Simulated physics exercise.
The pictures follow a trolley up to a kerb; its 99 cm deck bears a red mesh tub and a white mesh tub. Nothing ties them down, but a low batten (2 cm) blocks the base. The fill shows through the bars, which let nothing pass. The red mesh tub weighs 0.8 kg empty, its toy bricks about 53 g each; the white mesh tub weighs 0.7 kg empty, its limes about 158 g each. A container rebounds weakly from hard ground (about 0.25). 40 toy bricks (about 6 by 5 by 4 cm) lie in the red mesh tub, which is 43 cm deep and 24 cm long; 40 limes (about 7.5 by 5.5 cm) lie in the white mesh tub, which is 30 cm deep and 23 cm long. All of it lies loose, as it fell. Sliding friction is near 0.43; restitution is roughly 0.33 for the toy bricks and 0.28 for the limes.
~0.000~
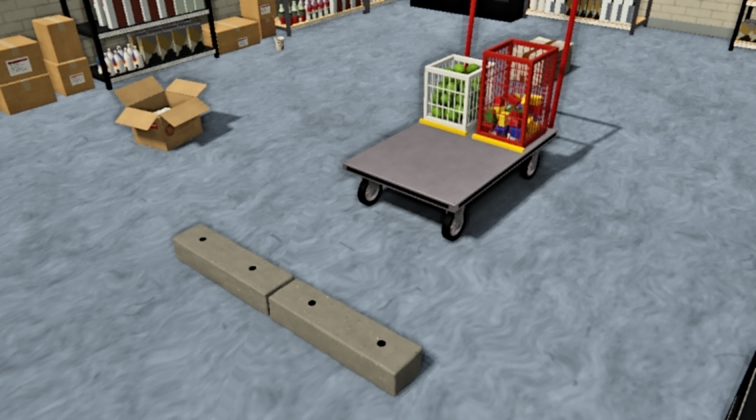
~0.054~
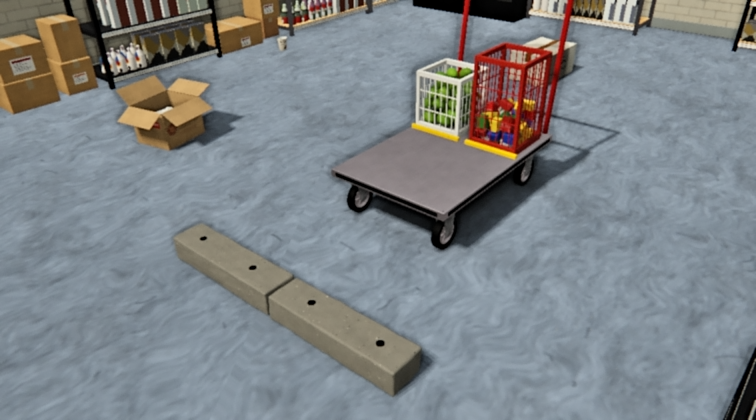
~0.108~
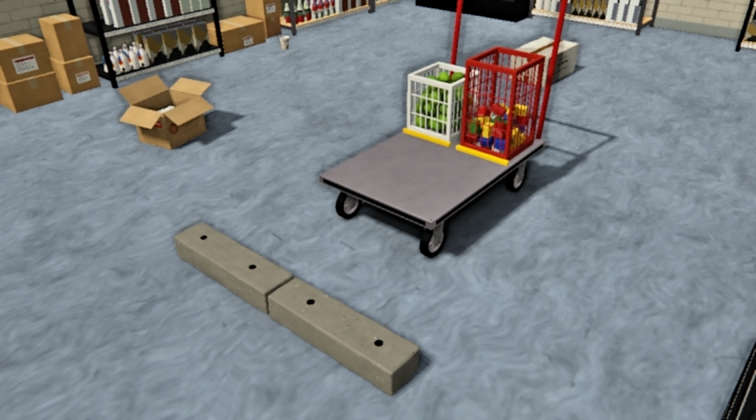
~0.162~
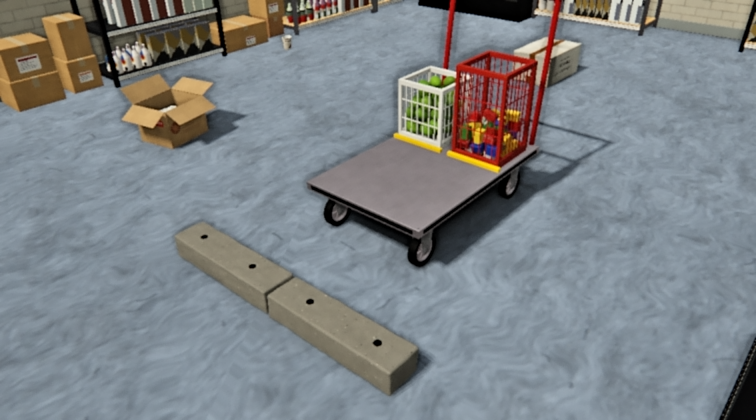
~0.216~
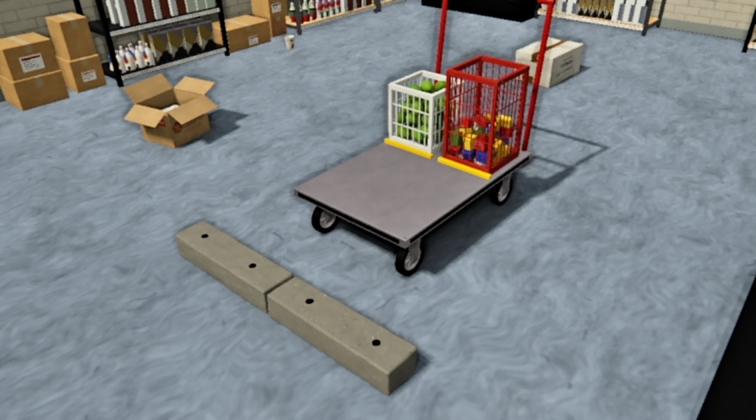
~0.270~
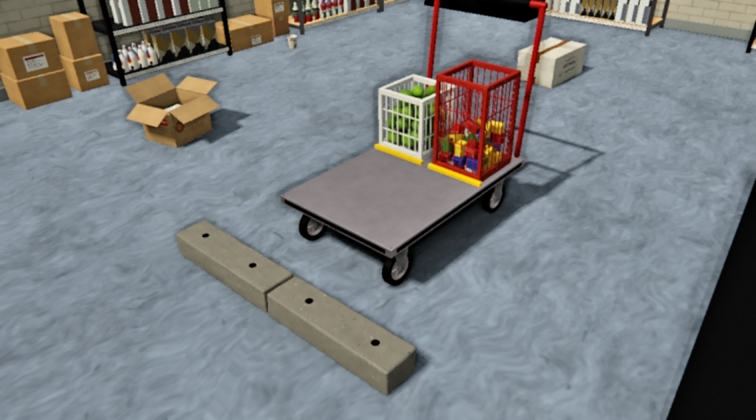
A flat grey trolley with red uprights stands on the blue-grey floor of a storeroom, seen from above at an angle. At its back sit a white mesh tub of green limes and, to the right, a taller red one of colourful toy bricks, with a low batten in front and an open carton left. The trolley rolls steadily toward the lower left, nearing the batten, while the camera shifts slightly.
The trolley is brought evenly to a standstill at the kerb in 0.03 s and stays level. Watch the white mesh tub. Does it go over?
At this speed the white mesh tub stays upright.
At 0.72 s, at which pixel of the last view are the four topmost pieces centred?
Around (372, 109).
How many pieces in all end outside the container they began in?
About 0.
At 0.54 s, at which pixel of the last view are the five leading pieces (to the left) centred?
At about (377, 142).
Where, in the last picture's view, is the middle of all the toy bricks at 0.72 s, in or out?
Near (438, 167).
After 0.42 s, the jolt starts.
After 0.54 s, the red mesh tub leans 11° with 0 of 40 out and the white mesh tub leans 15° with 0 of 40 out.
After 0.72 s, the red mesh tub is upright with 0 of 40 out and the white mesh tub leans 9° with 0 of 40 out.
Outcome (at 1.05 s), the red mesh tub is upright with 0 of 40 out and the white mesh tub is upright with 0 of 40 out. Greatest lean of the white mesh tub, 17°.
